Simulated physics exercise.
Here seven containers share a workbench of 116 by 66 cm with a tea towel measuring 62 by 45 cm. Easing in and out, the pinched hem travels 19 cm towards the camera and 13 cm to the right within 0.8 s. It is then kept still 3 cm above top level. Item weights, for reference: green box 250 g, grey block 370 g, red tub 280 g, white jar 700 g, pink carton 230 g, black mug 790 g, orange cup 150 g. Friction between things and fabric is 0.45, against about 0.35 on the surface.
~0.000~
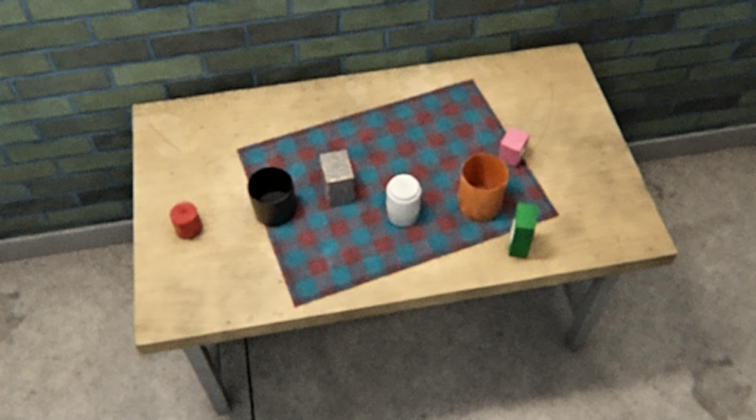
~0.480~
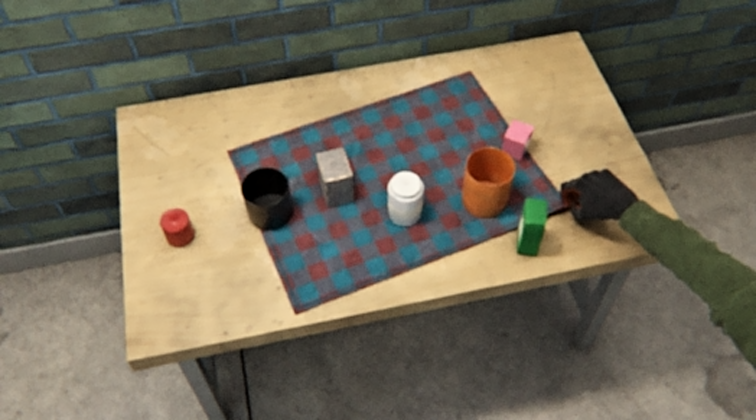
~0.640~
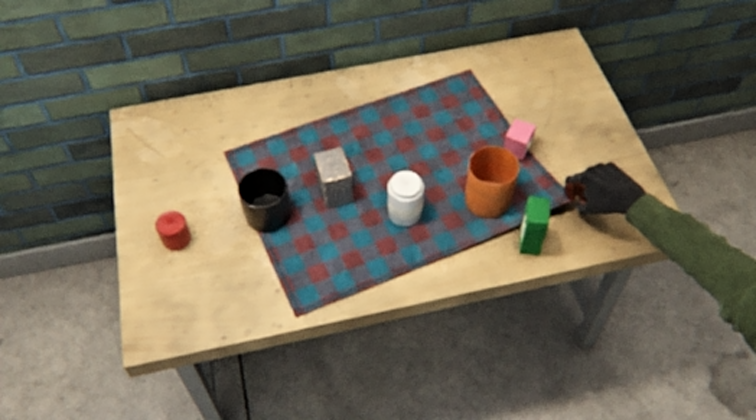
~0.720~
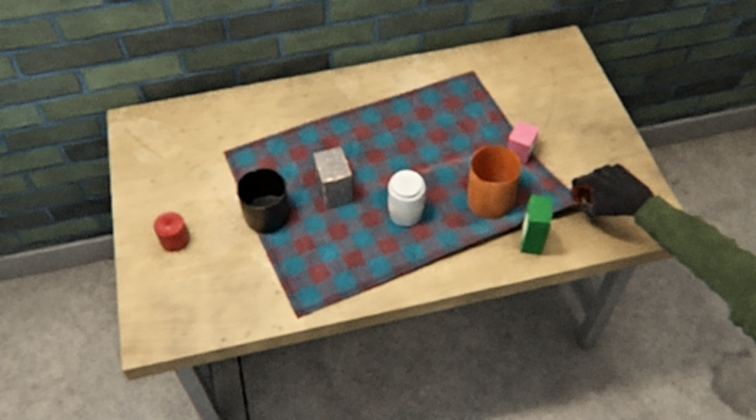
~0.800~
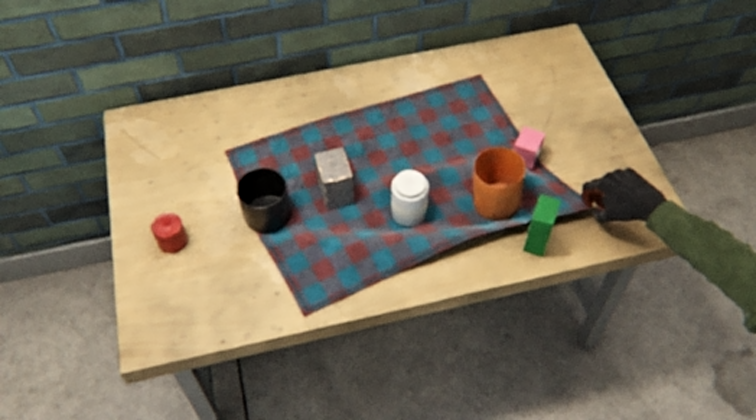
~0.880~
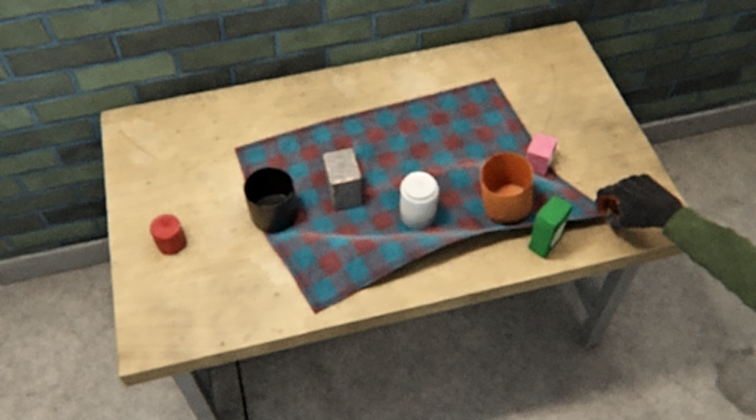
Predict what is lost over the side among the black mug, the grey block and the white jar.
Outcome: I think the black mug will hold out up there. I think the grey block will hold out up there. I think the white jar will hold out up there.
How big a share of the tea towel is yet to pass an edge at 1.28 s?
About 95 per cent.
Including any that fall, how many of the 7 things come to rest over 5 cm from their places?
After counting, the figure is 6.
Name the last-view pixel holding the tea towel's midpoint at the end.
Around (490, 202).
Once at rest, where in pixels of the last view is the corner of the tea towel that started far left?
Roughly (327, 142).
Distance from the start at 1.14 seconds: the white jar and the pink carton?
Estimate: White jar near 15 cm, pink carton near 20 cm.
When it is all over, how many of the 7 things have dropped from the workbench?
1.
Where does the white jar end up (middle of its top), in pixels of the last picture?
Somewhere around (510, 211) is where it ends up.
After 1.0 s, 100 % of the tea towel is still over the top; white jar 8 cm off its start, grey block 8 cm off its start, black mug 7 cm off its start.
After 1.1 s, 100 % of the tea towel is still over the top; grey block 14 cm off its start, white jar 13 cm off its start, black mug 13 cm off its start.
After 1.3 s, 95 % of the tea towel is still over the top; grey block 17 cm off its start at (418, 172), white jar 17 cm off its start at (494, 204), black mug 16 cm off its start at (343, 184).
After 1.4 s, 90 % of the tea towel is still over the top; grey block 20 cm off its start, white jar 20 cm off its start, black mug 19 cm off its start.
After 3.0 s, 90 % of the tea towel is still over the top; white jar 21 cm off its start at (510, 211), grey block 20 cm off its start at (433, 175), black mug 19 cm off its start at (358, 184), pink carton 27 cm off its start at (643, 182).
